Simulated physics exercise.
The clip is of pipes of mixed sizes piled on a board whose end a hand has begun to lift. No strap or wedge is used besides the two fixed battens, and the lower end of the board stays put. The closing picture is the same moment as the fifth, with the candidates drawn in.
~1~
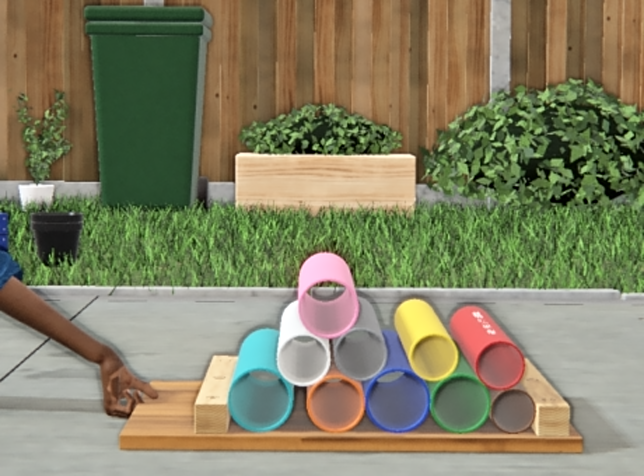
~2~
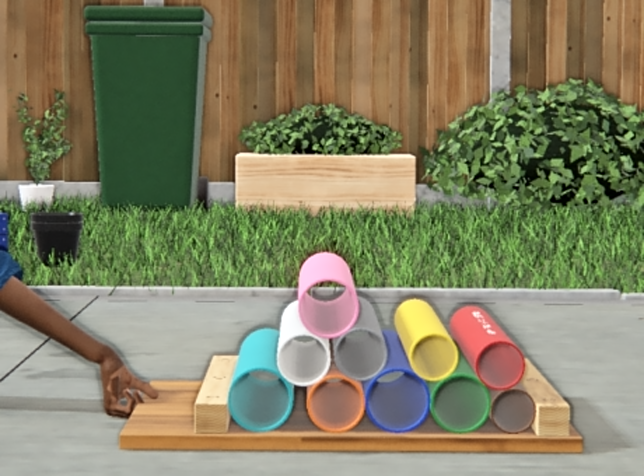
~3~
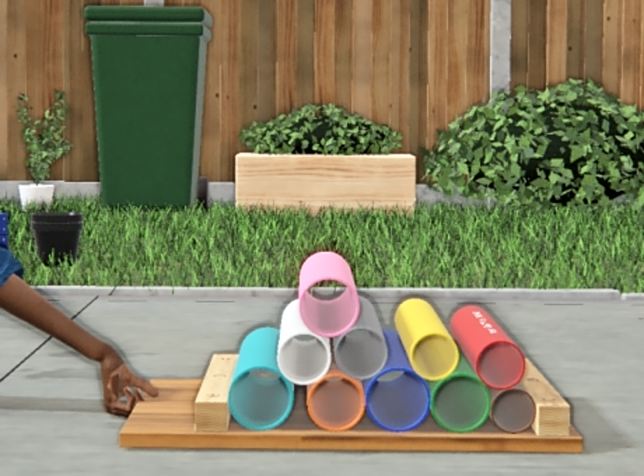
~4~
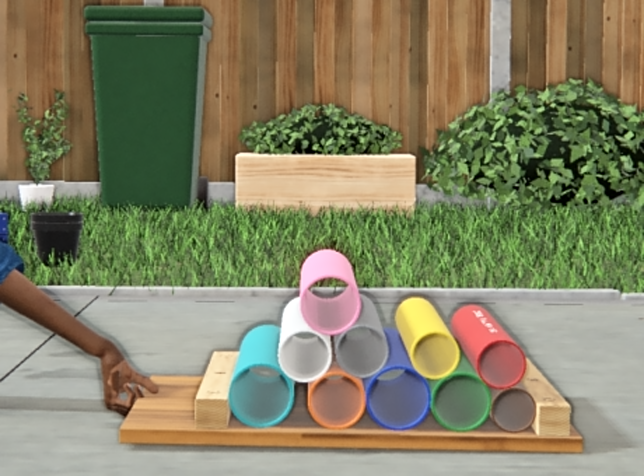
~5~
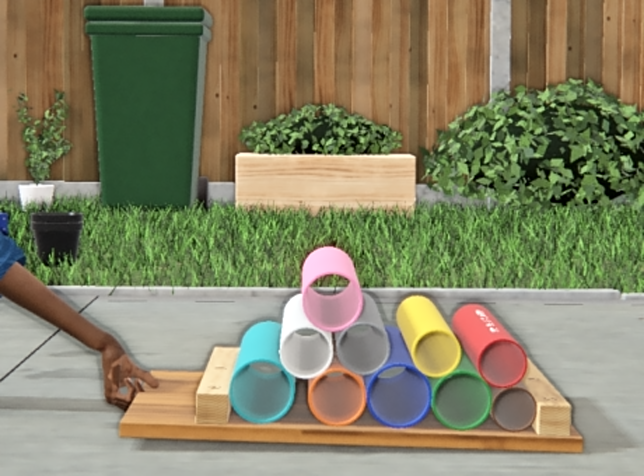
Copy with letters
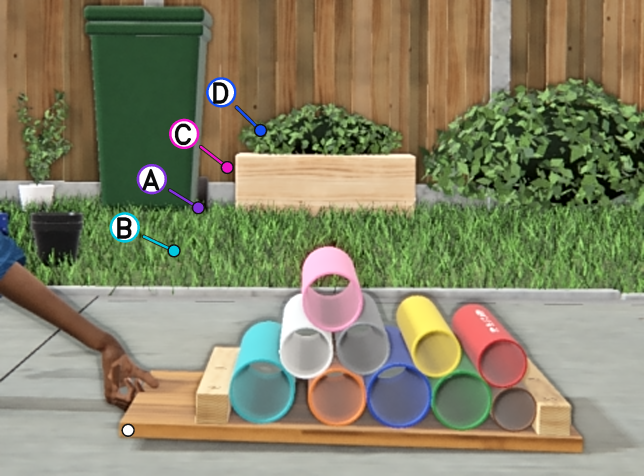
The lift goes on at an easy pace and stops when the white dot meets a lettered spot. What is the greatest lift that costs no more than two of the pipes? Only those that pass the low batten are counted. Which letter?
At most to B.
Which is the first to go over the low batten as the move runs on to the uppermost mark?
It is the red one.
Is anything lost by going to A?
Yes.
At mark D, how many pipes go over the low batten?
With D, five.
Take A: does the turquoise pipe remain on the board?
The turquoise pipe: Yes.
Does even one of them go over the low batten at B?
Yes, at B.
On the marked copy, A at (198, 208); B at (174, 251); C at (227, 167); D at (261, 131); the white dot at (128, 430).
With B. Early on, board at 16°.
Further on, board at 25°.
At the end, board at 25°, one over the low batten (red).
As for the rest, A five over the low batten; C five over the low batten; D five over the low batten.
